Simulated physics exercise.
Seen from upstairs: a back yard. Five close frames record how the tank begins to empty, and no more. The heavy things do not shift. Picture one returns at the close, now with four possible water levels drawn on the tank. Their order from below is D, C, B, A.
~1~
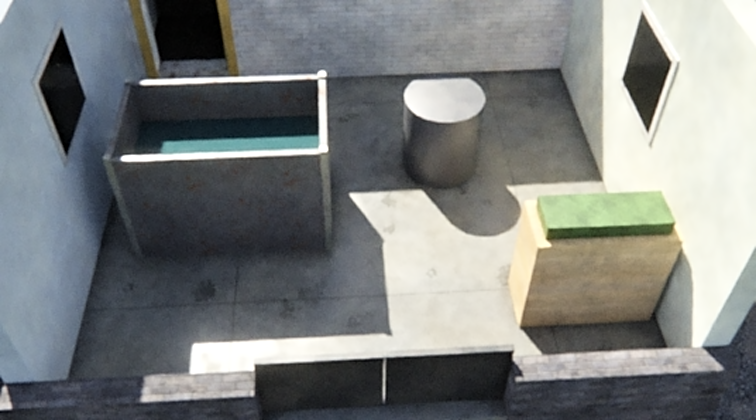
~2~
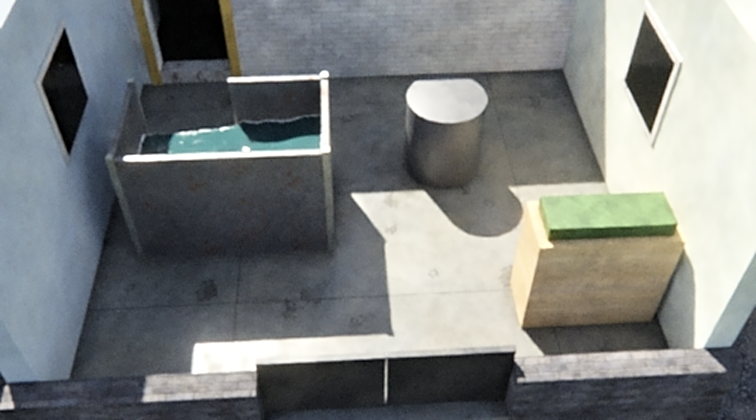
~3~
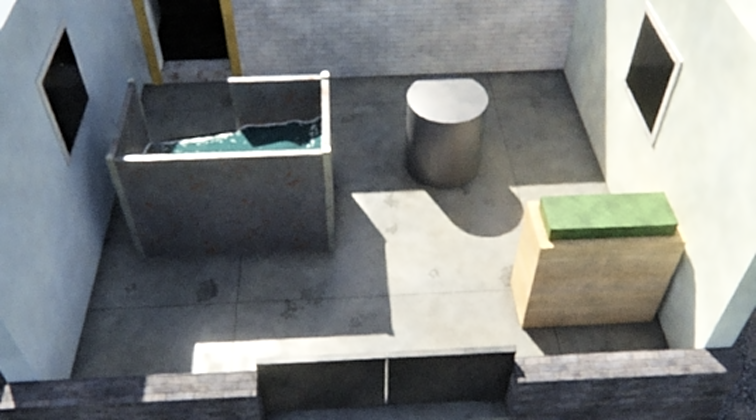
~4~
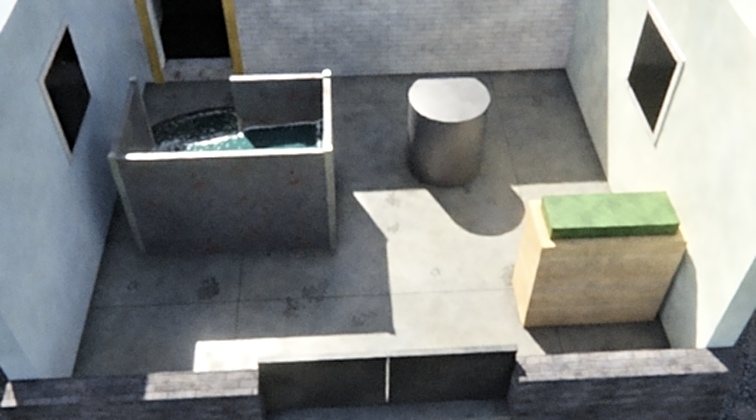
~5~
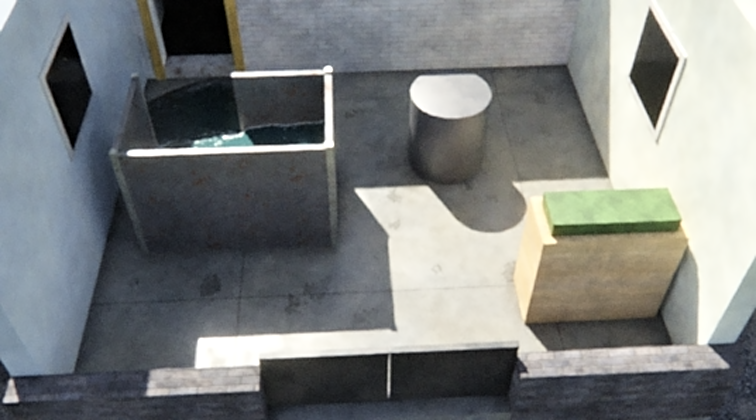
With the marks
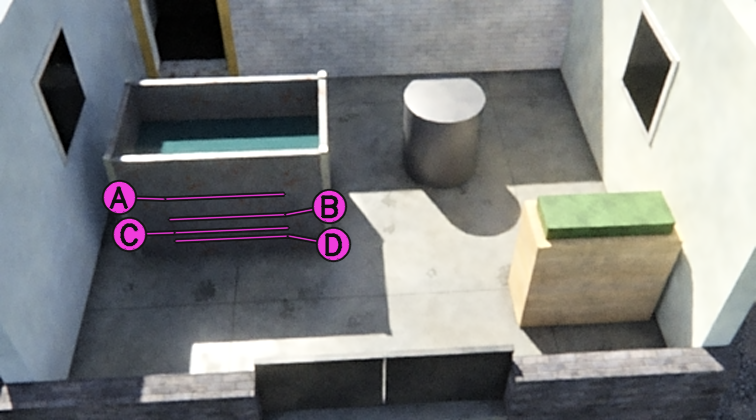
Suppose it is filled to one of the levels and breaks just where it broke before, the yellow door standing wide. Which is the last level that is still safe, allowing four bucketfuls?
C.
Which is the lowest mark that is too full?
Mark B.
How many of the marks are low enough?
Two of them.
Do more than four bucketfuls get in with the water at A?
Yes.
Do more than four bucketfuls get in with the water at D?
No, not at all.
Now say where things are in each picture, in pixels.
Water in the tank at rest, its middle at (228, 151); foot of the yellow doorway at (196, 82); shut gate at (384, 360).
Water covers 1 % of the ground, its front hidden from here.
Water covers 4 % of the ground, its front hidden from here.
Water covers 8 % of the ground, its front hidden from here.
Water covers 13 % of the ground, its front hidden from here.
On the marked copy, A at (224, 196); B at (228, 217); C at (230, 230); D at (232, 238); from the bottom up D, C, B, A.
With A, dozens of bucketfuls pour in.
With B, about 10 bucketfuls get in.
With C, a bucket or two gets in.
With D, nothing gets over.
